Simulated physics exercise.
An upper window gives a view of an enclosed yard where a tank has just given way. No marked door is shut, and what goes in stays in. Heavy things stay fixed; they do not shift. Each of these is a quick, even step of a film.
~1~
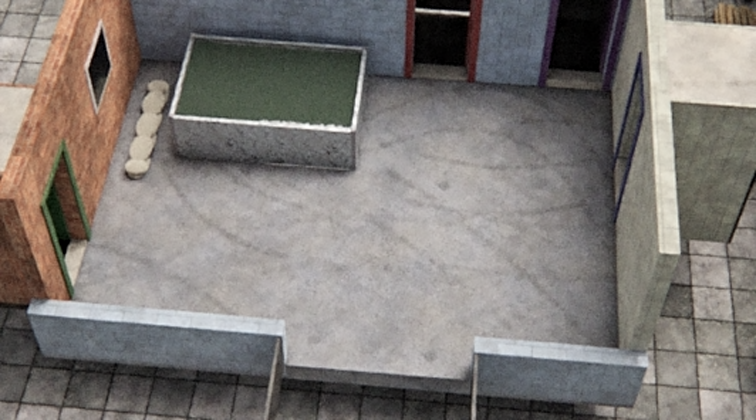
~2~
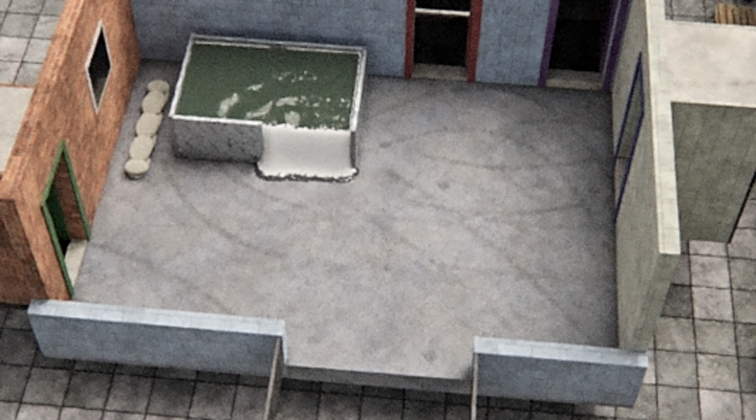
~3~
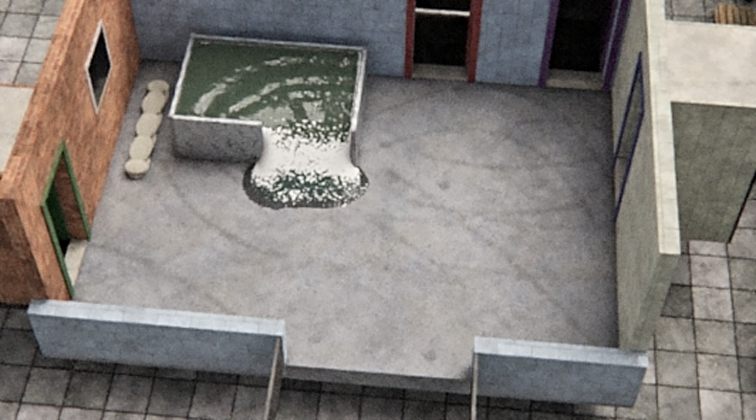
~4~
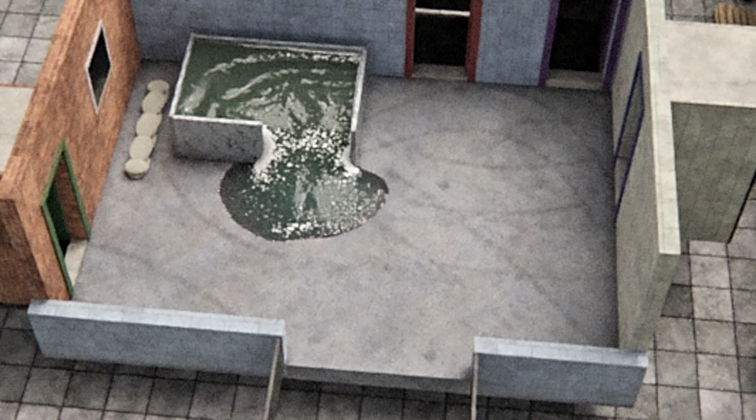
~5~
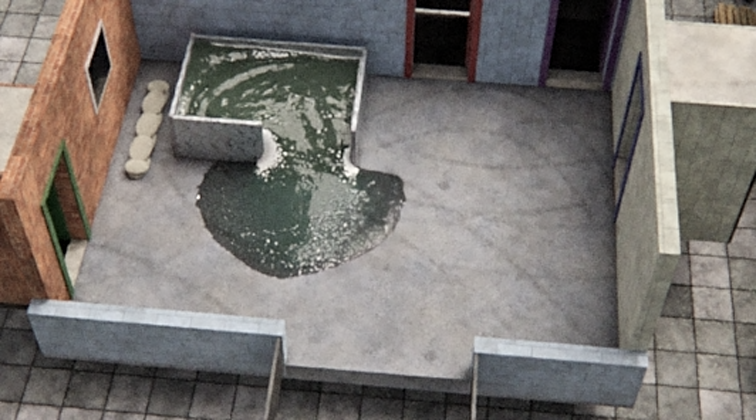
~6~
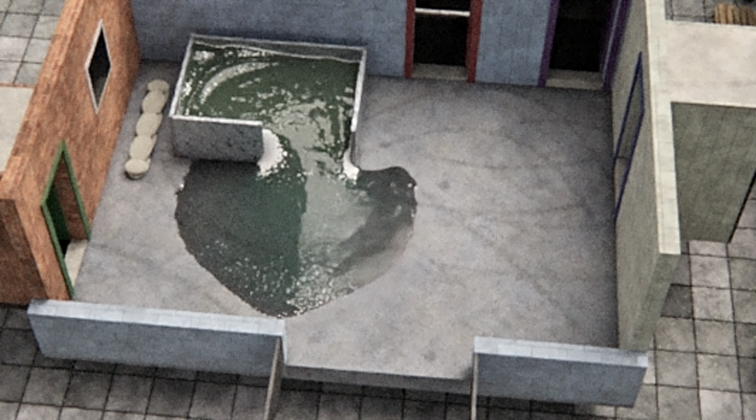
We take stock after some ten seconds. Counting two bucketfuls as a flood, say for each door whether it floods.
Door by door: Blue door - not flooded; purple door - not flooded; green door - flooded; red door - not flooded.
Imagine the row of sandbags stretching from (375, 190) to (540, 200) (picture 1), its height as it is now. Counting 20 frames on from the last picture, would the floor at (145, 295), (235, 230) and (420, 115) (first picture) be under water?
In order - swamped; swamped; unaffected.
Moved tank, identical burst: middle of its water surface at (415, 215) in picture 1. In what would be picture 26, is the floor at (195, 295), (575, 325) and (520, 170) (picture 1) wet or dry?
In that order: Clear, covered, under water.
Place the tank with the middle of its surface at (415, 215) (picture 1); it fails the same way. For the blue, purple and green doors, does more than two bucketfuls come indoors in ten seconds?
My take: Blue stays within the limit; purple stays within the limit; green stays within the limit.
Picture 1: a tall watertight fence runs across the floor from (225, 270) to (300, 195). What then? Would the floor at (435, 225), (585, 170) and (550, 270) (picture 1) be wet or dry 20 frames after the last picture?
Taking the points in order, they are inundated, high and dry and inundated.
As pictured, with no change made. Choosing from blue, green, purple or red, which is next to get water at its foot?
The green-painted one is the one.
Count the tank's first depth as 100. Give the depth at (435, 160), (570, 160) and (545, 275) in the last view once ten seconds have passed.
2, 2, 2 %.
A moment on, water covers 35 % of the floor; the blue door not reached, the purple door not reached, the green door not reached, the red door not reached.
Next, water covers 45 % of the floor; the blue door not reached, the purple door not reached, the green door wet at the sill, nothing in, the red door not reached.
Then, water covers 55 % of the floor; the blue door not reached, the purple door not reached, the green door over two buckets in, the red door not reached.
Later, water covers 80 % of the floor; the blue door wet at the sill, nothing in, the purple door not reached, the green door far over two buckets in, the red door not reached.
In the end, water covers 95 % of the floor; the blue door wet at the sill, nothing in, the purple door wet at the sill, nothing in, the green door far over two buckets in, the red door wet at the sill, nothing in.
